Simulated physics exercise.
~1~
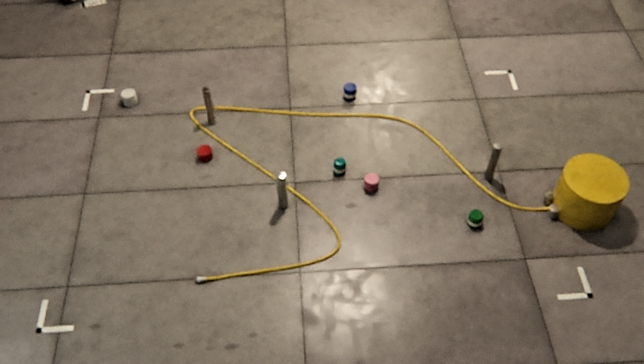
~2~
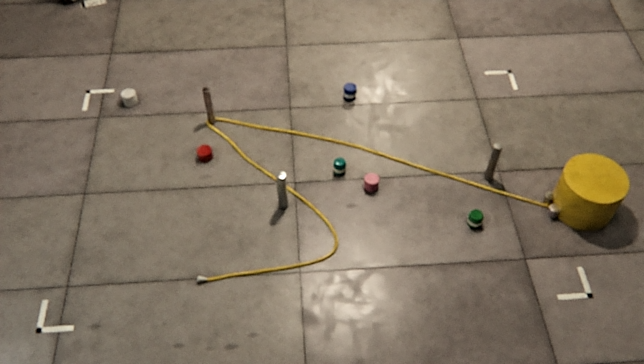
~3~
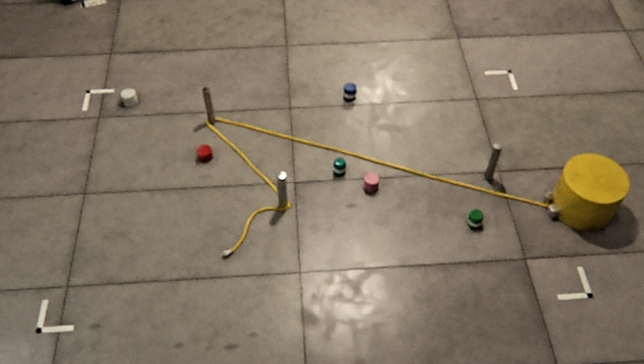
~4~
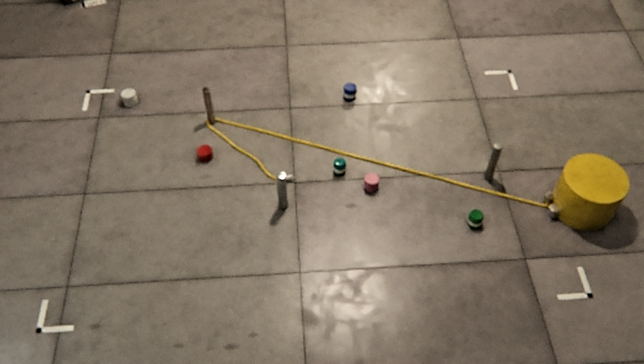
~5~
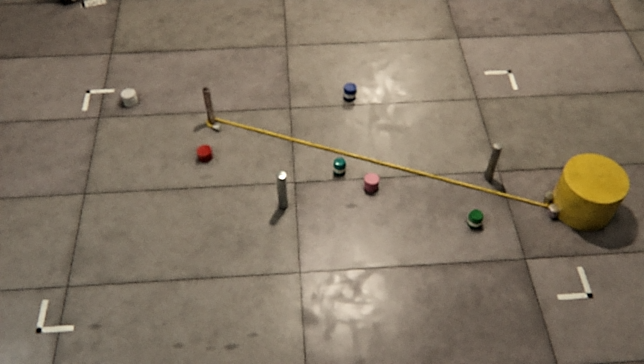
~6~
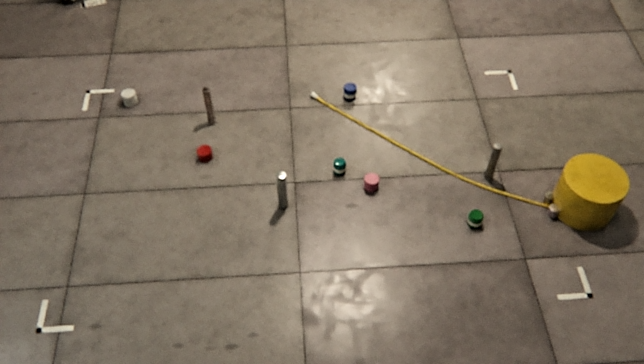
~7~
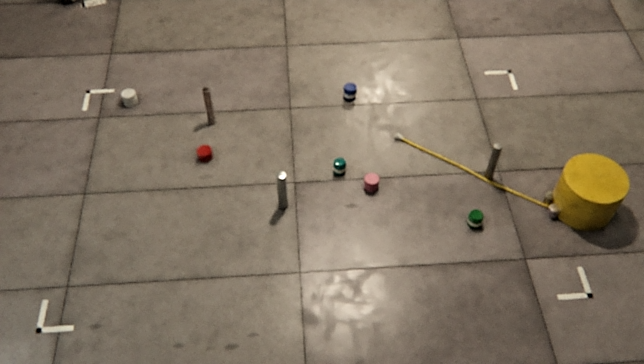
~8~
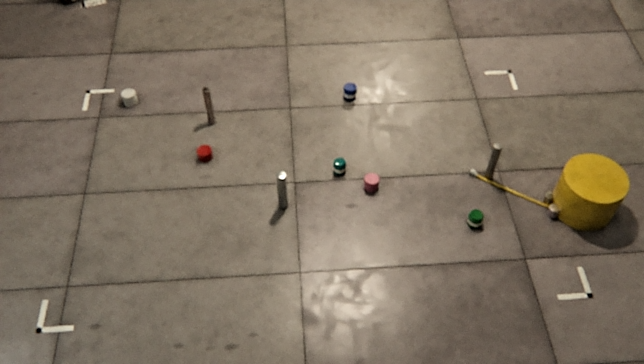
On a grey tiled hallway floor, a yellow lead runs from a round yellow reel at the right, looping around upright posts among six small containers. The reel draws the lead in, and the slack upper stretch pulls straight against the far left post. The loose end then slides in past the middle post, slips free of it and reaches the far left post. Coming off that one too, it swings out across the open floor near the blue canister and trails rightward. It stops beside the right post with a short length still out, and every container remains in place.
